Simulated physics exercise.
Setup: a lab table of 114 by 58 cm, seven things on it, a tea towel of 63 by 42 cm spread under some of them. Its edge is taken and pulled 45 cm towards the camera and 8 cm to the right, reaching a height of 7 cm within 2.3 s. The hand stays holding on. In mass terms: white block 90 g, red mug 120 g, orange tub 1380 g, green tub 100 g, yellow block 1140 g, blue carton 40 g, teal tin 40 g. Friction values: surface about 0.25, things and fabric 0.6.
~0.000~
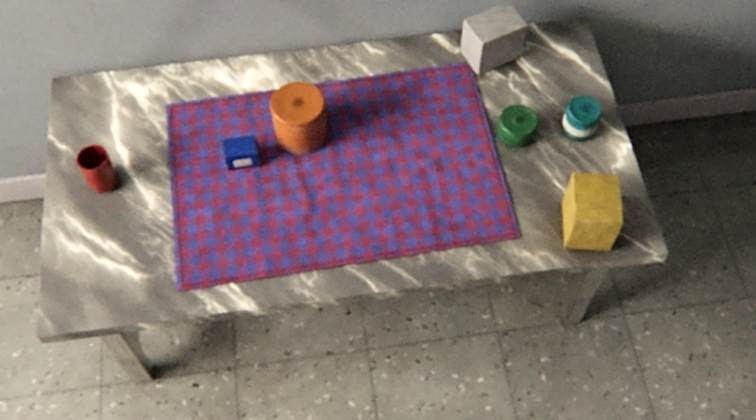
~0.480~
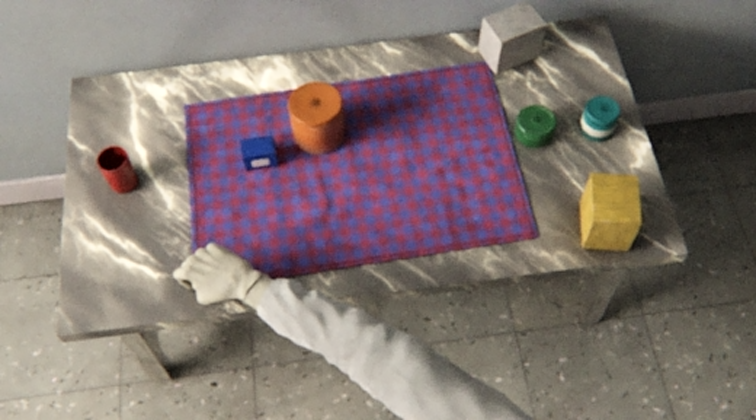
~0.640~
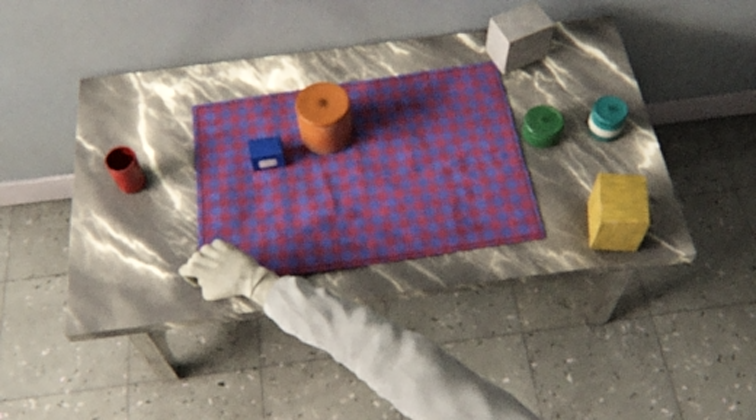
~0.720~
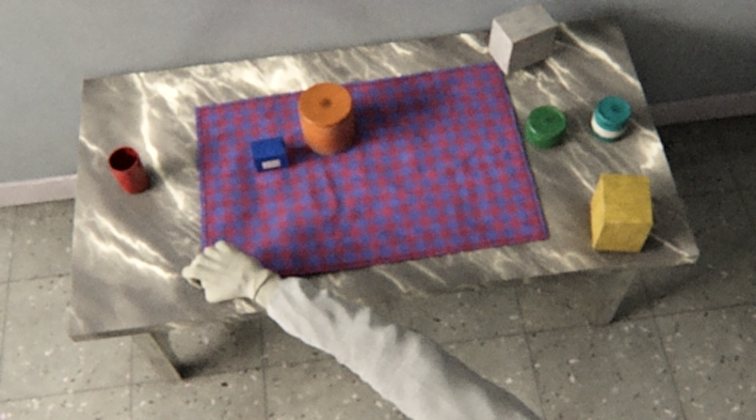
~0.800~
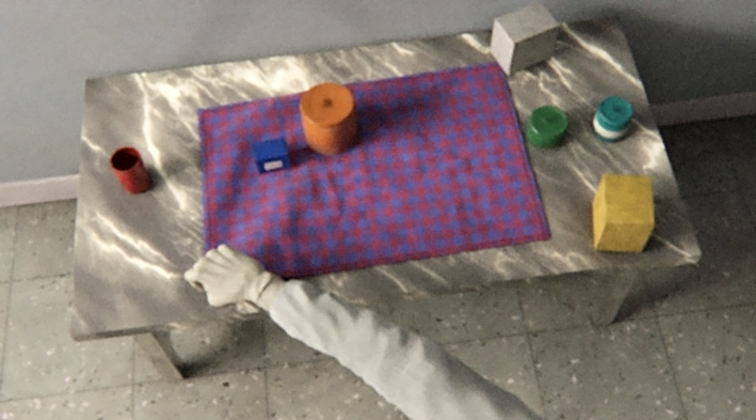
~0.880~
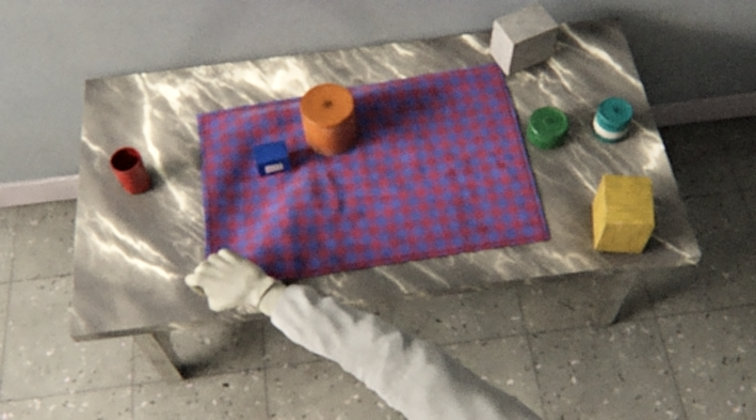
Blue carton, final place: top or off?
My guess is it ends up off the surface.
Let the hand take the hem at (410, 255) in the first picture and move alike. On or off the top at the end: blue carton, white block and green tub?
Result: Blue carton leaves the top; white block keeps its place; green tub keeps its place.
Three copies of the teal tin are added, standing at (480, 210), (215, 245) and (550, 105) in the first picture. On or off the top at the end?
Off the top, off the top, still on top.
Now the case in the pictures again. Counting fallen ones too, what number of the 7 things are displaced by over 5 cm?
So we're at 2.
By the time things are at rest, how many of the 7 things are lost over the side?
Counted result: 2.
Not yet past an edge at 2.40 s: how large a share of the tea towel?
Around 45 percent.
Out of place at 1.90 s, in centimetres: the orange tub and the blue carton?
The orange tub is about 20 cm off and the blue carton about 25 cm.
After 1.4 s, 95 % of the tea towel is still over the top; blue carton 11 cm off its start, orange tub 8 cm off its start, white block 1 cm off its start.
After 1.9 s, 75 % of the tea towel is still over the top; blue carton 25 cm off its start, orange tub 22 cm off its start, white block 1 cm off its start.
After 2.4 s, 45 % of the tea towel is still over the top; blue carton 39 cm off its start at (239, 342), orange tub 35 cm off its start at (272, 265), white block 1 cm off its start at (519, 25).
After 2.9 s, 0 % of the tea towel is still over the top; blue carton over the edge, orange tub over the edge, white block 1 cm off its start.
After 4.5 s, 0 % of the tea towel is still over the top; blue carton over the edge, orange tub over the edge, white block 1 cm off its start at (519, 24).
